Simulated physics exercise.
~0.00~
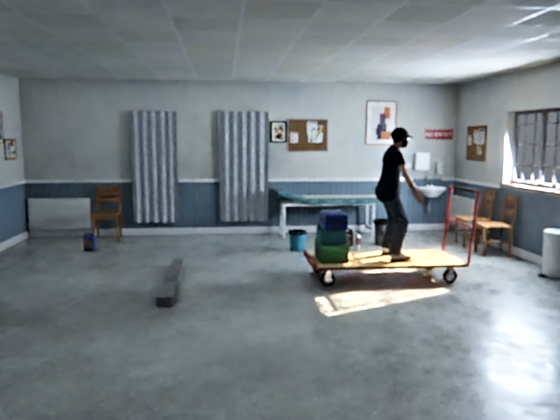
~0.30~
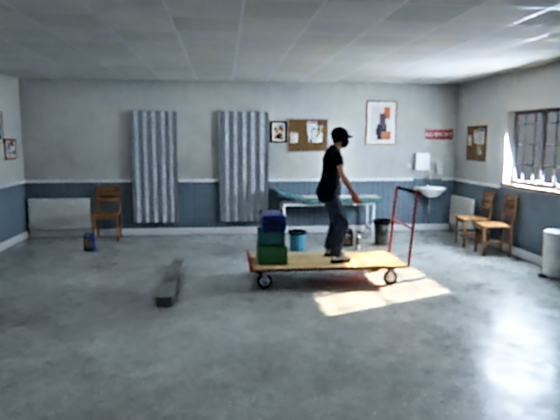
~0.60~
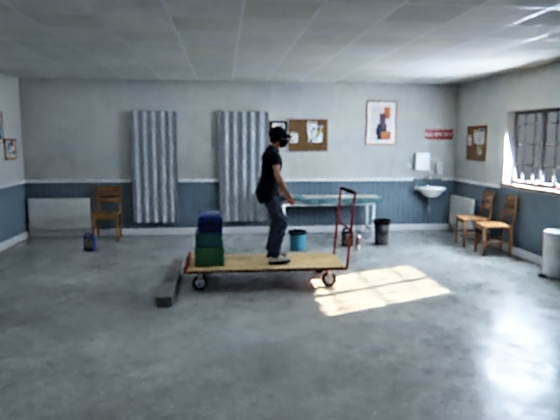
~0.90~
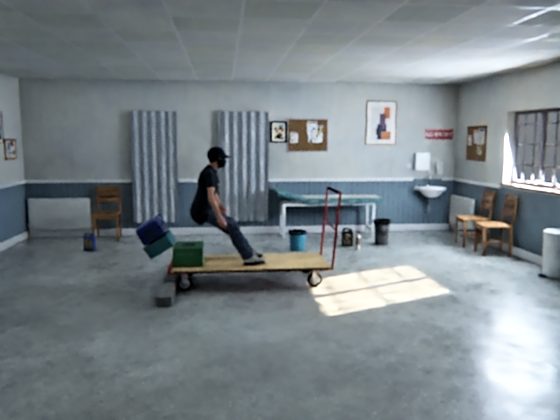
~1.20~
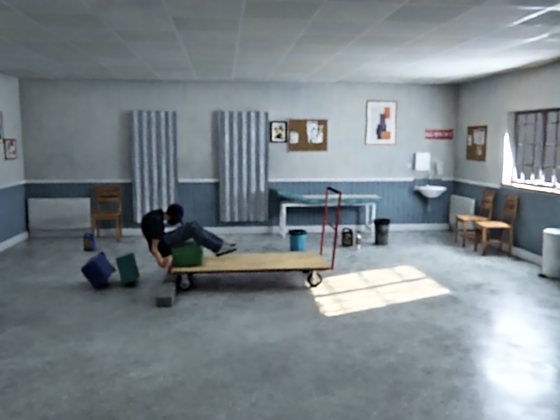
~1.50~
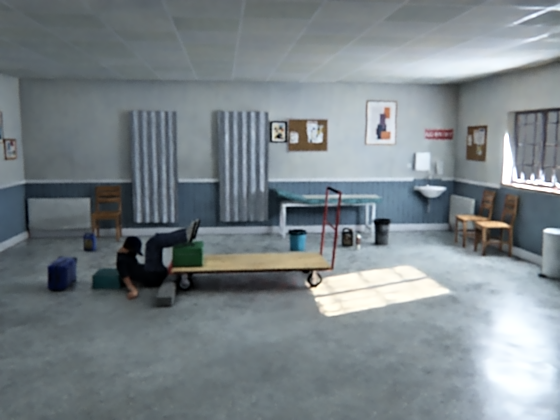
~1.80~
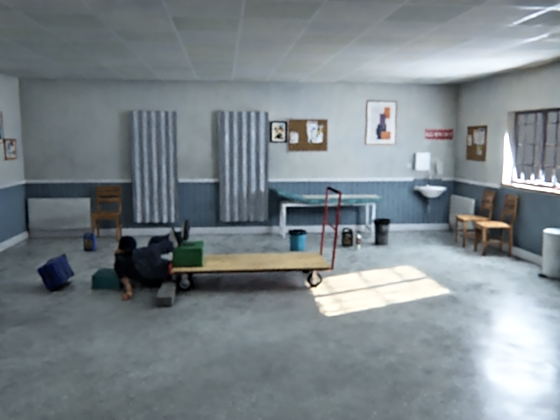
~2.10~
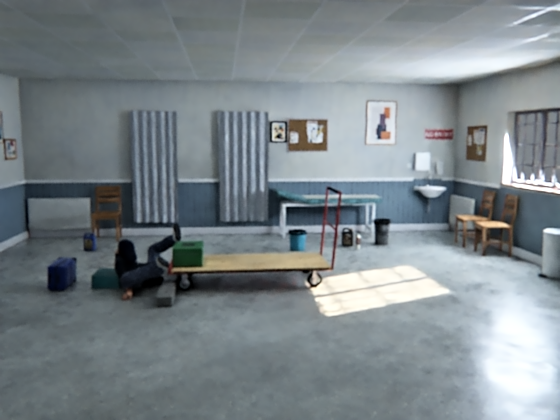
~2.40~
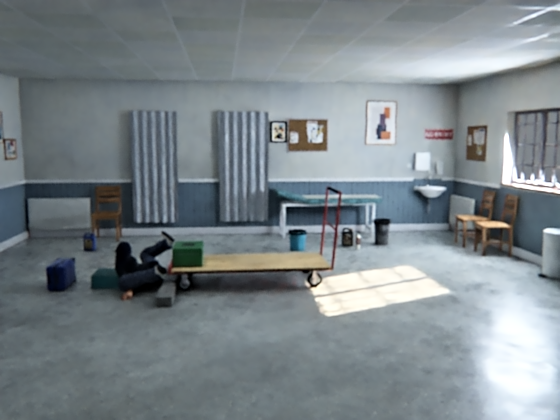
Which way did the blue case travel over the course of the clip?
The blue case travelled to the left, riding on the trolley at first and then tumbling off its front edge onto the floor.
